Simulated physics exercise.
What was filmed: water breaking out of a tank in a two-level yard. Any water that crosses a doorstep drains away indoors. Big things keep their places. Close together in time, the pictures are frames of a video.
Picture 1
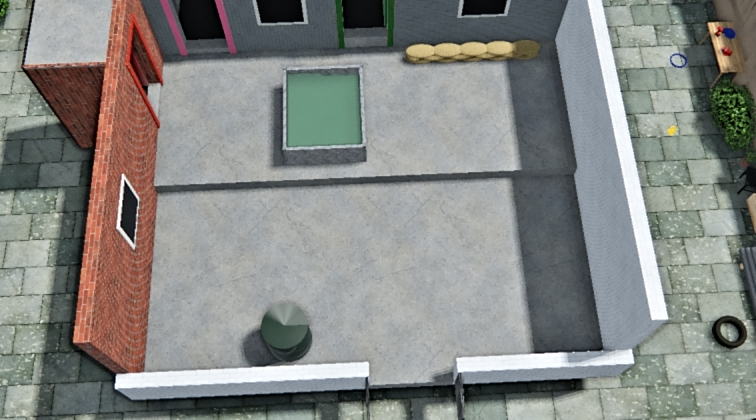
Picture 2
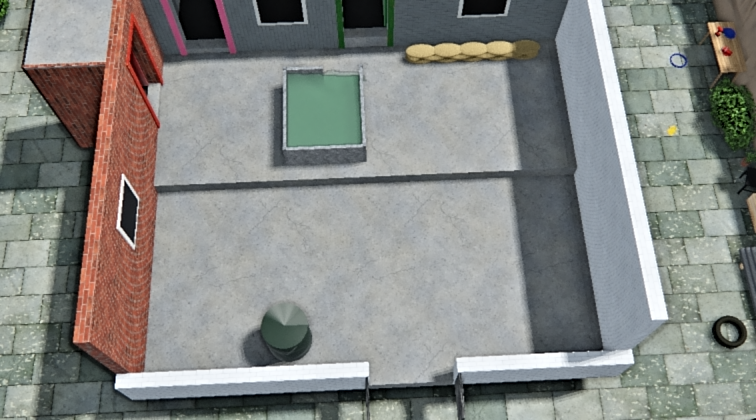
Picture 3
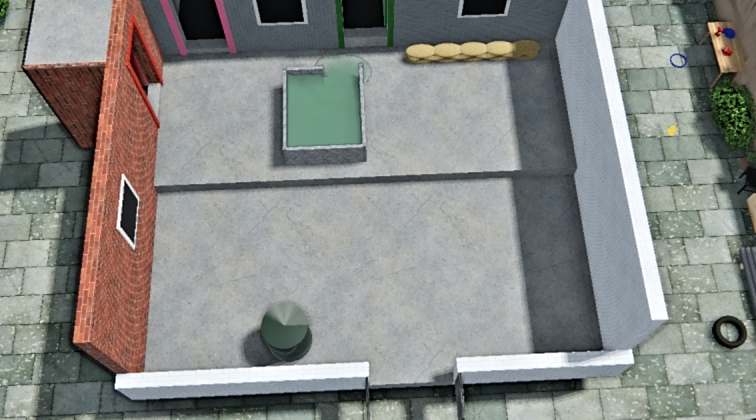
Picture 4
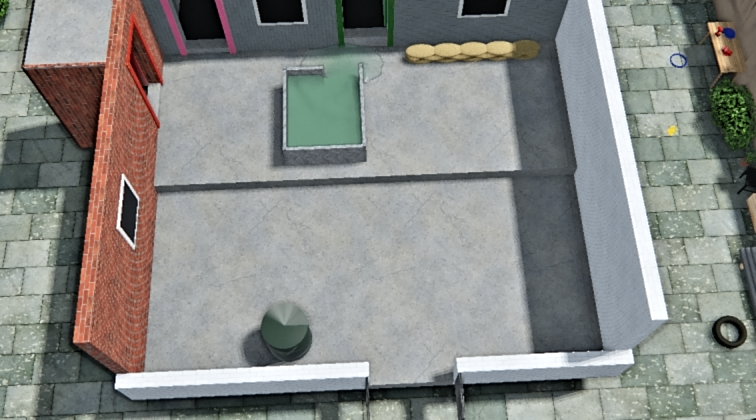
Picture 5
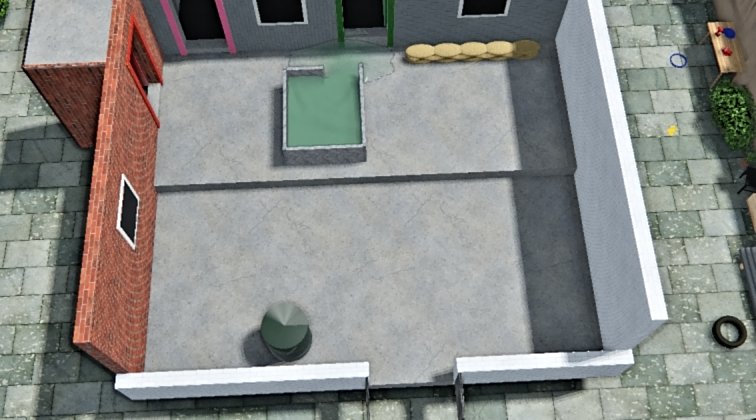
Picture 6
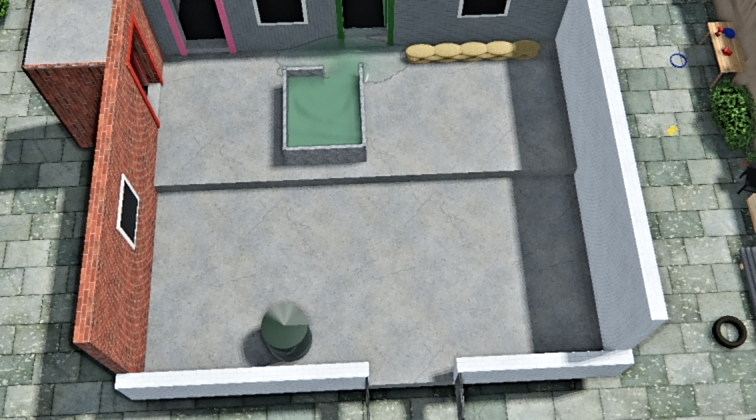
Greenish water broke out through a gap in the far side of a raised tank in a walled yard, then spread thinly across the paving behind it, mostly toward the right, while everything else stayed still.
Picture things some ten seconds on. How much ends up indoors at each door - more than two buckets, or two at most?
Indoors: Red door, two at most; pink door, two at most; green door, two at most.
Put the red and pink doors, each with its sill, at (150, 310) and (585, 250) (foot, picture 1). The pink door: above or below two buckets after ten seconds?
Result for pink: It comes in under it.
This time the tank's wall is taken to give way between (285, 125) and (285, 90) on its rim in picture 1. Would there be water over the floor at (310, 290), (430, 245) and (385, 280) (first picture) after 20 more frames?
Untouched, untouched, untouched.
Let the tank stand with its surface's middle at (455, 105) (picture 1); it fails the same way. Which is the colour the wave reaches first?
Door noted: The green door.
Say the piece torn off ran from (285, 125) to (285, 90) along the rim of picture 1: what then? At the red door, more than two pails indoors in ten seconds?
Result - red overshoots.
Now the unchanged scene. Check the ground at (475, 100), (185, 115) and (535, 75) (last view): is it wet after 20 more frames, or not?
Taking them as listed, they are waterlogged, waterlogged and waterlogged.
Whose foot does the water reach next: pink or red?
Answer: The door marked pink.
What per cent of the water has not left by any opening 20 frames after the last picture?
My figure is close to 100 percent.
A moment on, water covers 5 % of the floor; the red door not reached, the pink door not reached, the green door under two buckets in.
Next, water covers 15 % of the floor; the red door not reached, the pink door wet at the sill, nothing in, the green door under two buckets in.
Then, water covers 30 % of the floor; the red door under two buckets in, the pink door wet at the sill, nothing in, the green door under two buckets in.
Later, water covers 50 % of the floor; the red door under two buckets in, the pink door wet at the sill, nothing in, the green door under two buckets in.
In the end, water covers 75 % of the floor; the red door under two buckets in, the pink door wet at the sill, nothing in, the green door under two buckets in.
